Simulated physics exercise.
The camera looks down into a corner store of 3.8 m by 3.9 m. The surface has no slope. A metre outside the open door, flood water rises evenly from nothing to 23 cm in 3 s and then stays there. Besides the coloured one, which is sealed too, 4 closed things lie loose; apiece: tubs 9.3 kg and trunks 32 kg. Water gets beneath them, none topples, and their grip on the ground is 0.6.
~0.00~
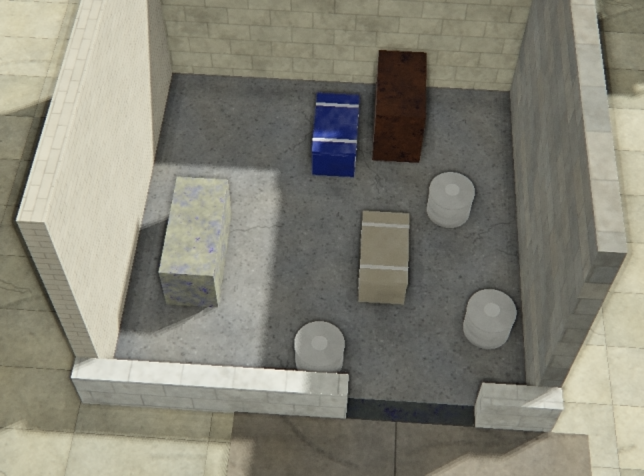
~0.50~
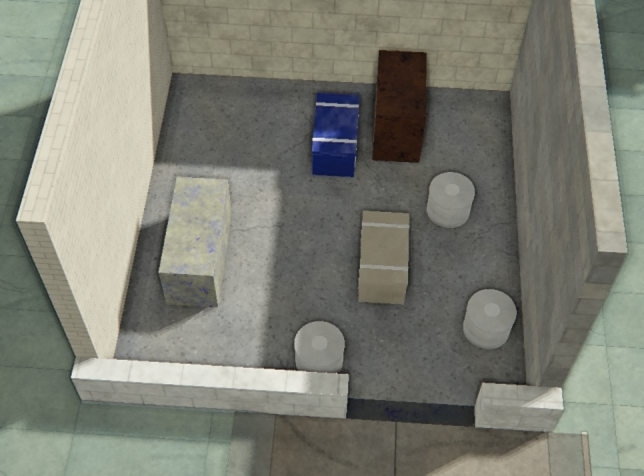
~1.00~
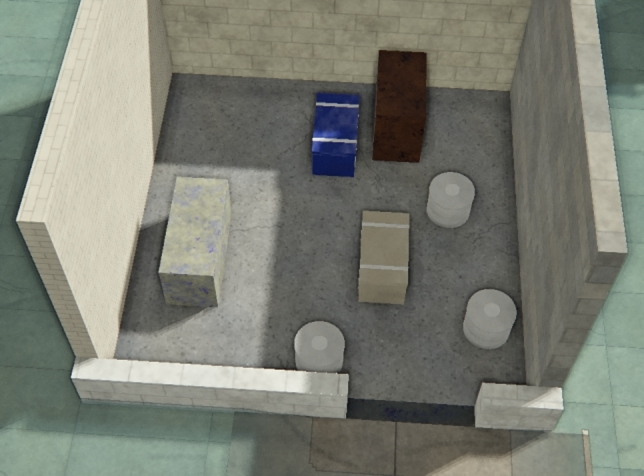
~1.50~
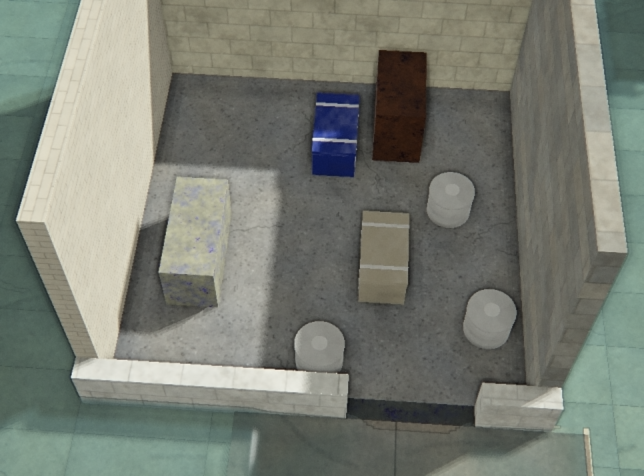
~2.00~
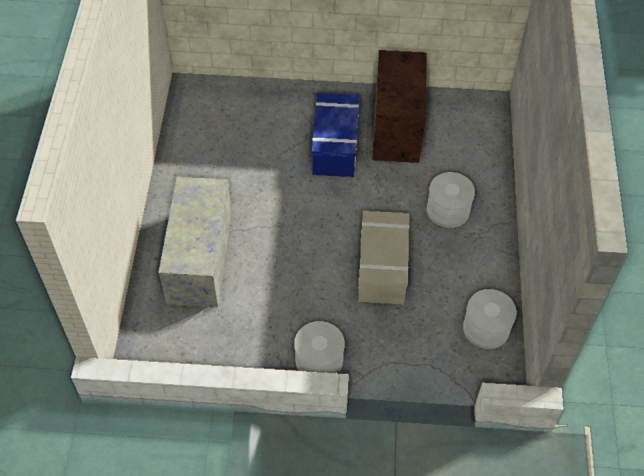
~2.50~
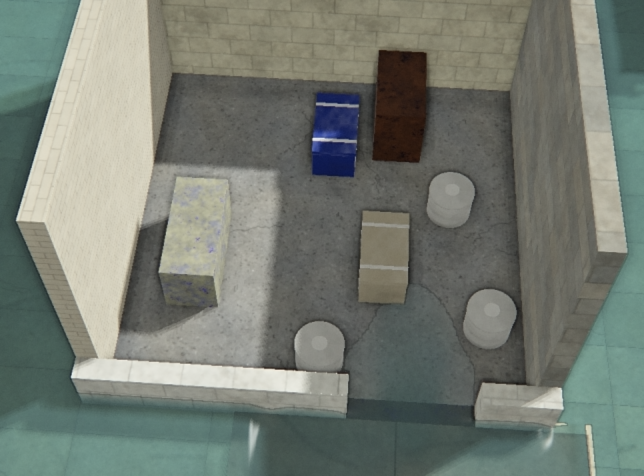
The clip opens on a dry, roofless storeroom seen from above, with a blue trunk, a beige trunk and three pale tubs inside. Greenish water spreads over the paving outside, closes in around the doorway, then slips through and fans across the nearby floor, while the trunks and tubs stay still.
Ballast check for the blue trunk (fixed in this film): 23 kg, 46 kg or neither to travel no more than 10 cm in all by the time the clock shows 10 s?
Verdict: Only the higher weight holds it.
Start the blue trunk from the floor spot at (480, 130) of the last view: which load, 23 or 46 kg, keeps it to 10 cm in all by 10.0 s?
Neither is enough.
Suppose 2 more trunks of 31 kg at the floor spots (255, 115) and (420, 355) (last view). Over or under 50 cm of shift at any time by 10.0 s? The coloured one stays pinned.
In turn: More, more.
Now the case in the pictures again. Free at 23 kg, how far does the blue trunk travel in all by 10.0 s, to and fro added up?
About 60 cm.
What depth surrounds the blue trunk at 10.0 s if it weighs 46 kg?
Roughly 10 cm.
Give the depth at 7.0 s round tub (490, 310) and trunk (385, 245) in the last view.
About 18 and 6 cm.
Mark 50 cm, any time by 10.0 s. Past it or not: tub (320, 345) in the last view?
Answer: Short of it.
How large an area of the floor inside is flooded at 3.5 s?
Roughly 3.5 m2.
After 3.5 s the blue trunk would be 0 cm from its start with 23 kg and 0 cm from its start with 46 kg; 0 cm of water round it then.
After 4.5 s the blue trunk would be 0 cm from its start with 23 kg and 0 cm from its start with 46 kg; 2 cm of water round it then.
After 7.0 s the blue trunk would be 0 cm from its start with 23 kg and 0 cm from its start with 46 kg; 4 cm of water round it then.
After 10.0 s the blue trunk would be 53 cm from its start with 23 kg and 2 cm from its start with 46 kg; 10 cm of water round it then.
